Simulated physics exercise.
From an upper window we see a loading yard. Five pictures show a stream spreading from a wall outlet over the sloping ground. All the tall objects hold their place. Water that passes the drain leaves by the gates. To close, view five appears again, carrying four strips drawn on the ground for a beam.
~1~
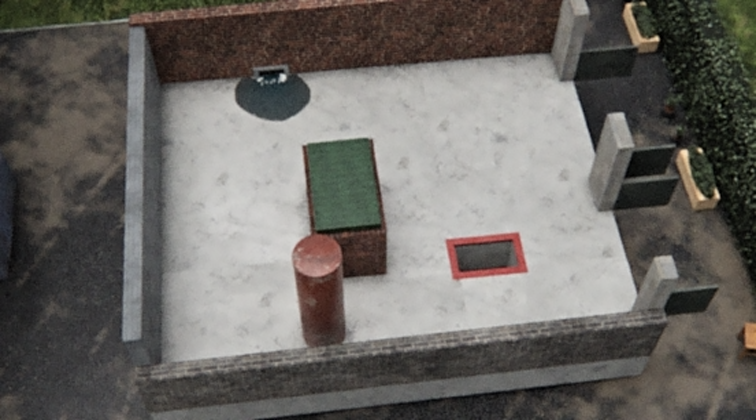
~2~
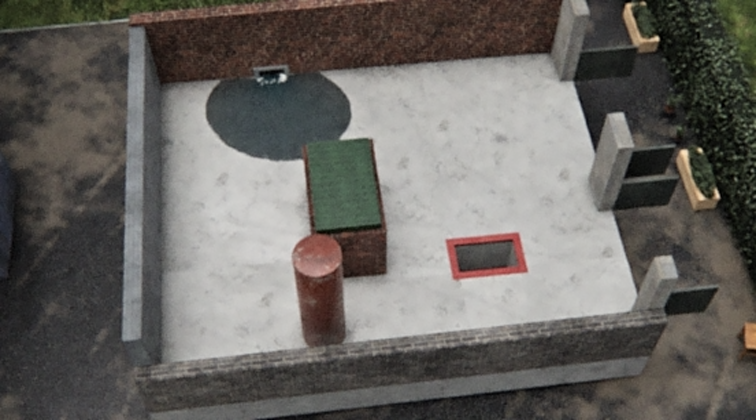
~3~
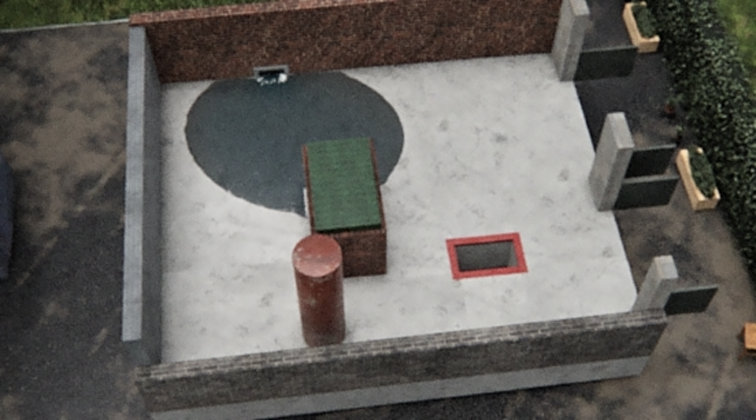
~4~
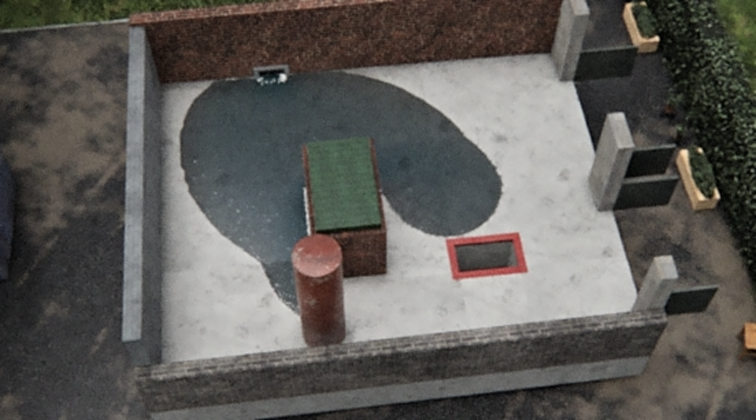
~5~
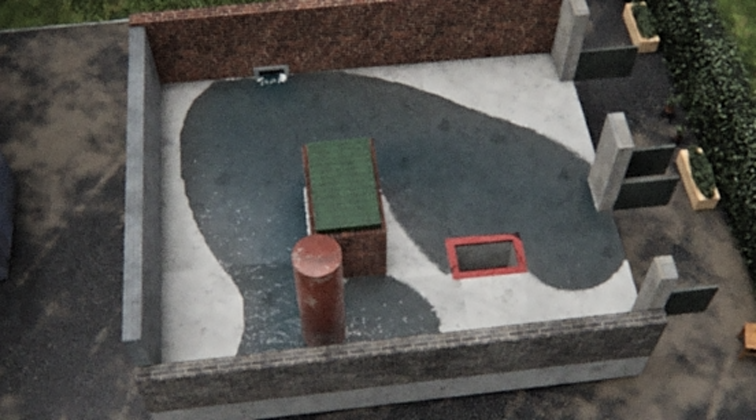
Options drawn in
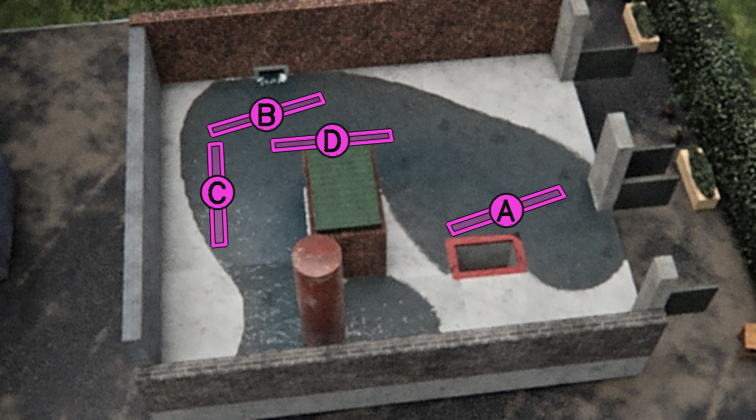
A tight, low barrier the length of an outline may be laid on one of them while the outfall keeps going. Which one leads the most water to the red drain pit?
Spot C does it best.
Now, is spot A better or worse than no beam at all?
Worse.
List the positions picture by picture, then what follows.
Outfall at (271, 71); red drain pit at (486, 256); open gate at (613, 262); open gate at (574, 128); front seen at (267, 115), 3 % of the ground wet; red drain pit still dry, in the first frame.
Front seen at (274, 156), 9 % of the ground wet; red drain pit still dry, in the second frame.
Front seen at (397, 154), 20 % of the ground wet; red drain pit still dry, in the third frame.
Front seen at (483, 220), 35 % of the ground wet; red drain pit still dry, in the fourth frame.
Front seen at (619, 249), 56 % of the ground wet; red drain pit taking water, in the fifth frame.
On the marked copy, A from (450, 229) to (561, 191); B from (210, 131) to (321, 98); C from (219, 245) to (215, 143); D from (272, 145) to (390, 135).
With A, about 7 % of the stream goes into the red drain pit, about 93 % out by the gates.
With B, about 6 % of the stream goes into the red drain pit, about 93 % out by the gates.
With C, about 15 % of the stream goes into the red drain pit, about 84 % out by the gates.
With D, about 4 % of the stream goes into the red drain pit, about 95 % out by the gates.
